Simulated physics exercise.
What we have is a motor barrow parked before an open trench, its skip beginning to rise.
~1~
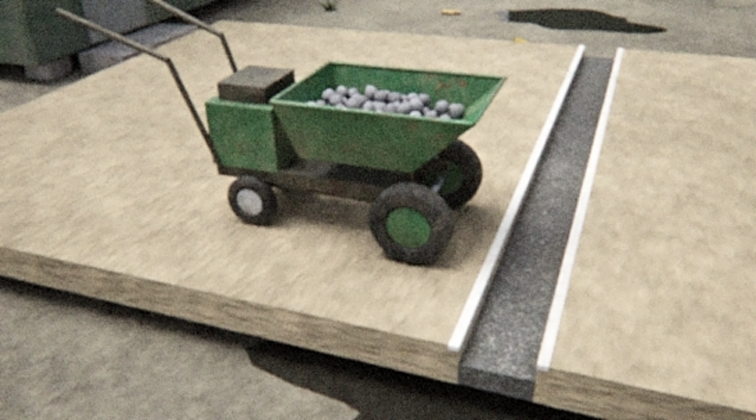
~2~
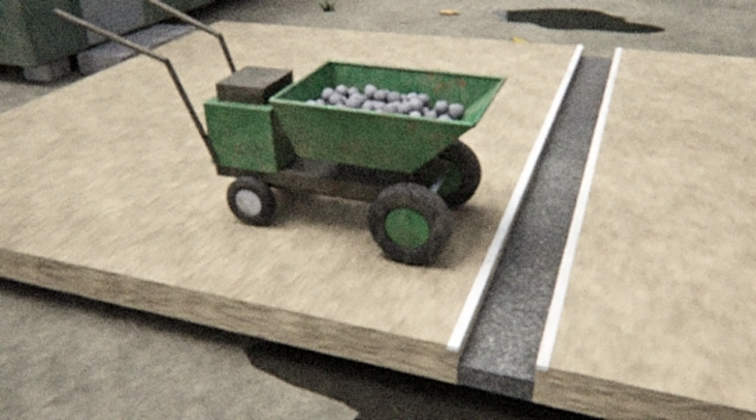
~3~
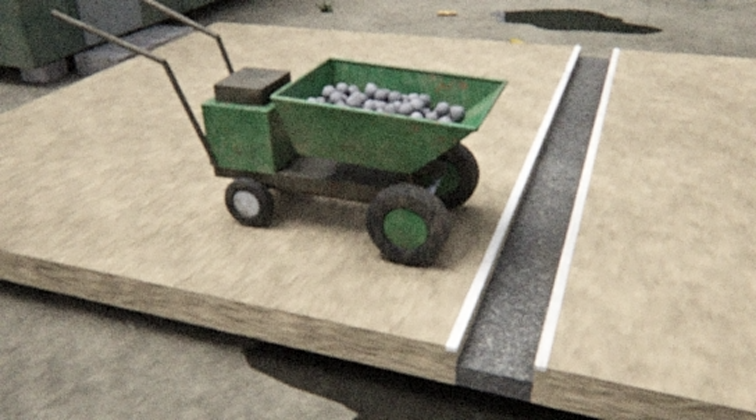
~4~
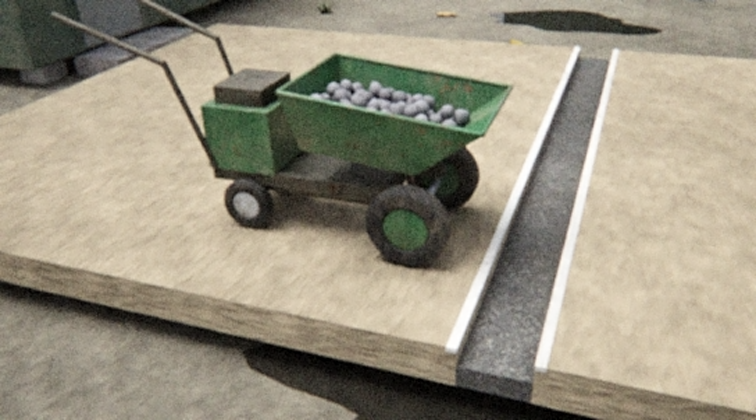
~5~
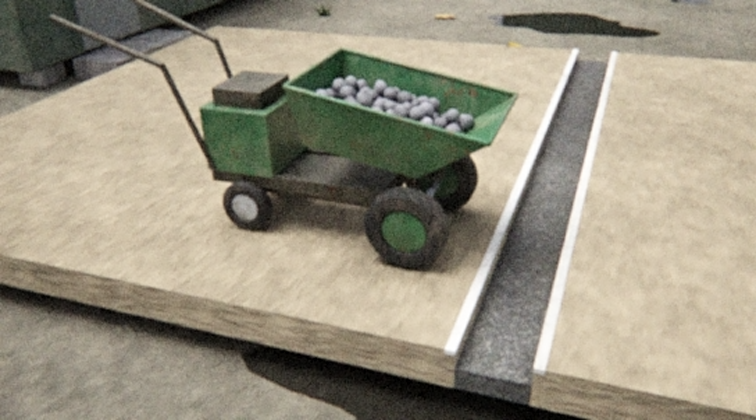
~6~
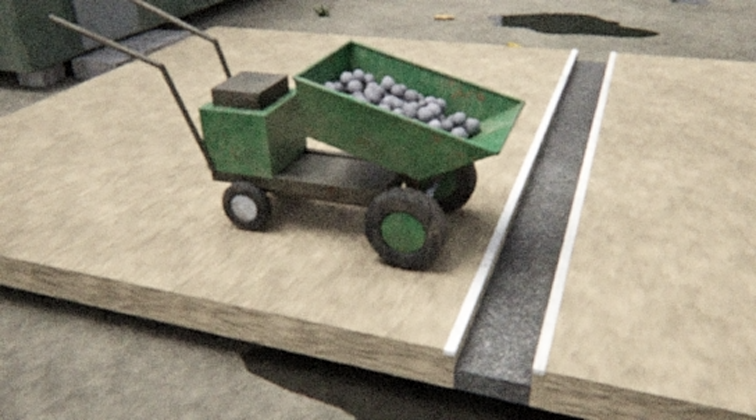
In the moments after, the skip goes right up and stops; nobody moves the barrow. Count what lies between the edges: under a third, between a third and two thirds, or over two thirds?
Between the edges lies less than a third of the load.
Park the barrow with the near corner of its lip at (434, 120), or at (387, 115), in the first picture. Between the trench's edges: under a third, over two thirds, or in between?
In turn: The middle third; in the middle band.
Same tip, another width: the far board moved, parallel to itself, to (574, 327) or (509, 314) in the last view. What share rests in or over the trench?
In turn 40 and 0 in a hundred.
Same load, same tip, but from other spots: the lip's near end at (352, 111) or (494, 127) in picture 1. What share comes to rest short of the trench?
Roughly 40 per cent, and 0 per cent.
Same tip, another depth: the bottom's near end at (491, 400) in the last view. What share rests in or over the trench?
Roughly 20 in a hundred.
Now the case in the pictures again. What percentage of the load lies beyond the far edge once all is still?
About 55 per cent.
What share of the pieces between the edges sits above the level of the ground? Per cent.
It comes to 15 per cent or so.
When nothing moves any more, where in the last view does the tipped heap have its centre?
Roughly at (597, 255).
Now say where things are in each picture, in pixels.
Lip of the skip near (473, 125), level; top of the load near (380, 116), round cobbles; first edge of the trench near (472, 302); far edge near (555, 318), the trench over half as wide as the skip, and shallow for its width, in the first picture.
Lip of the skip near (473, 126), level; top of the load near (365, 117), in the second picture.
Lip of the skip near (476, 129), tipped barely; top of the load near (355, 106), in the third picture.
Lip of the skip near (482, 135), tipped a little; top of the load near (360, 105), in the fourth picture.
Lip of the skip near (489, 144), tipped a little; top of the load near (351, 103), in the fifth picture.
Lip of the skip near (497, 153), tipped clearly; top of the load near (352, 103); first edge of the trench near (468, 306); far edge near (550, 322), in the sixth picture.
Shortly afterwards, skip tipped steeply; the whole lot in the skip.
Next, skip tipped right over; near half in the skip; a little in or heaped over the trench; near a third beyond it; only a few falling.
Some moments later, skip tipped right over; near a third in the skip; a little in or heaped over the trench; near half beyond it.
In the end, skip tipped right over; near a third in the skip; a little in or heaped over the trench; near half beyond it.
